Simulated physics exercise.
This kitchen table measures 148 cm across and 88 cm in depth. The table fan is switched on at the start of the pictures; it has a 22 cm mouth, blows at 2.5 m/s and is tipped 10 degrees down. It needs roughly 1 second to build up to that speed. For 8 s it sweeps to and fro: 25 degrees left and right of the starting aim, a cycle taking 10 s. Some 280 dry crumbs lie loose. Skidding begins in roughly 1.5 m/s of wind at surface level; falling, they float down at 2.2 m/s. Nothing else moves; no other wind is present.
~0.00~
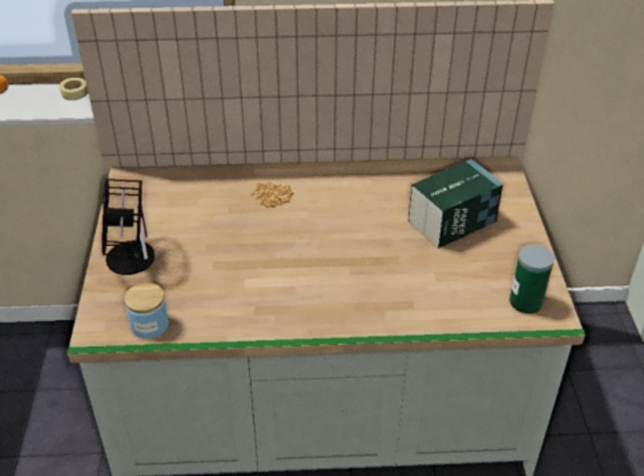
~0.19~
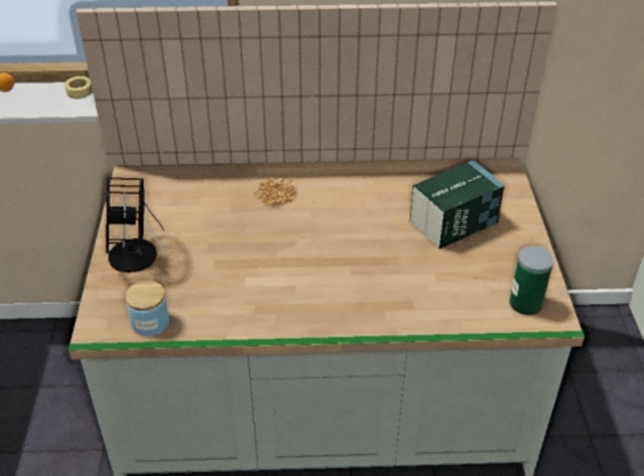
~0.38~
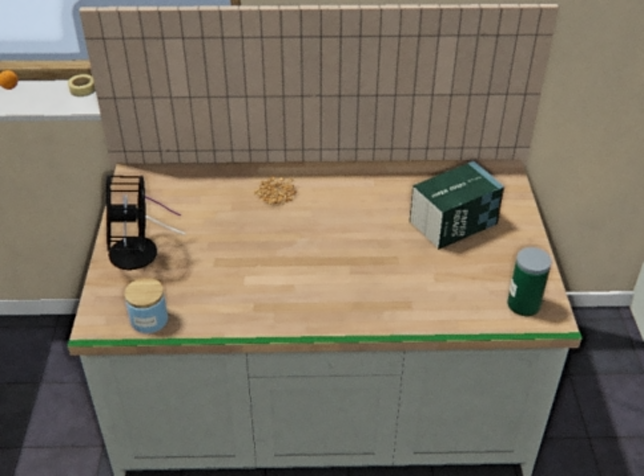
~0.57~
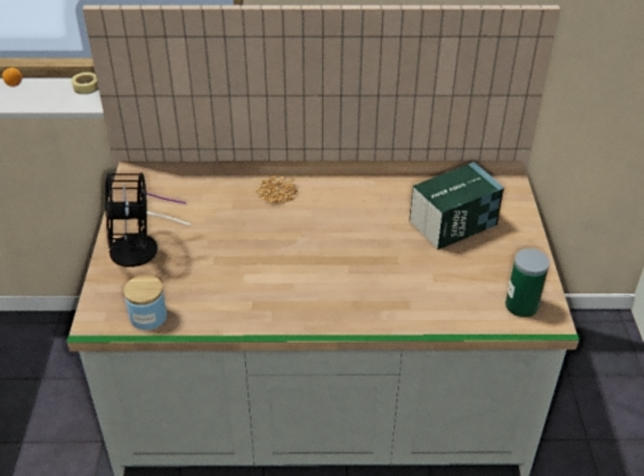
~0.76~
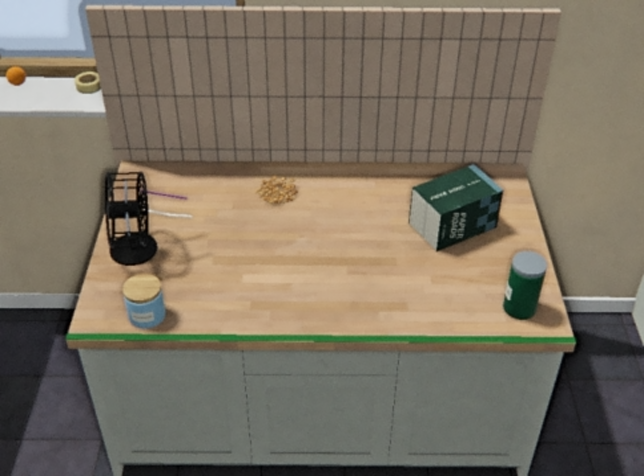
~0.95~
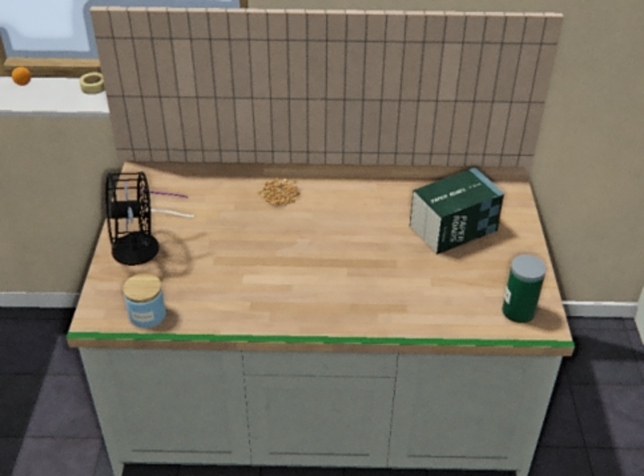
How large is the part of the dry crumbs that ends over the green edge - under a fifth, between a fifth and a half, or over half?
Under a fifth.
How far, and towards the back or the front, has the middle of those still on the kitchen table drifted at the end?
Towards the back, some 15 cm.
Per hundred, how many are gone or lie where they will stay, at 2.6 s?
Estimated share: Near 10 %.
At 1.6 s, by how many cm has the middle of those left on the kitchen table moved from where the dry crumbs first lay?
I'd guess near 20 cm.
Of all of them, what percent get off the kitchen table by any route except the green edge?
Close to 80 % of them.
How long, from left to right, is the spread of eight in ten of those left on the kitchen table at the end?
30 cm, give or take.
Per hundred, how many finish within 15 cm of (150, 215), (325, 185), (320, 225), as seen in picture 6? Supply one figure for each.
I would say some 0 %, 15 % and 0 % respectively.
After 1.6 s, 0 % are over the green edge; the middle of those left on the top is near (320, 175); 0 % are gone or lie where they will stay.
After 2.6 s, 0 % are over the green edge; the middle of those left on the top is near (363, 167); 10 % are gone or lie where they will stay.
After 4.4 s, 0 % are over the green edge; the middle of those left on the top is near (328, 165); 90 % are gone or lie where they will stay.
After 8.0 s, at the end, 0 % are over the green edge; the middle of those left on the top is near (324, 166).
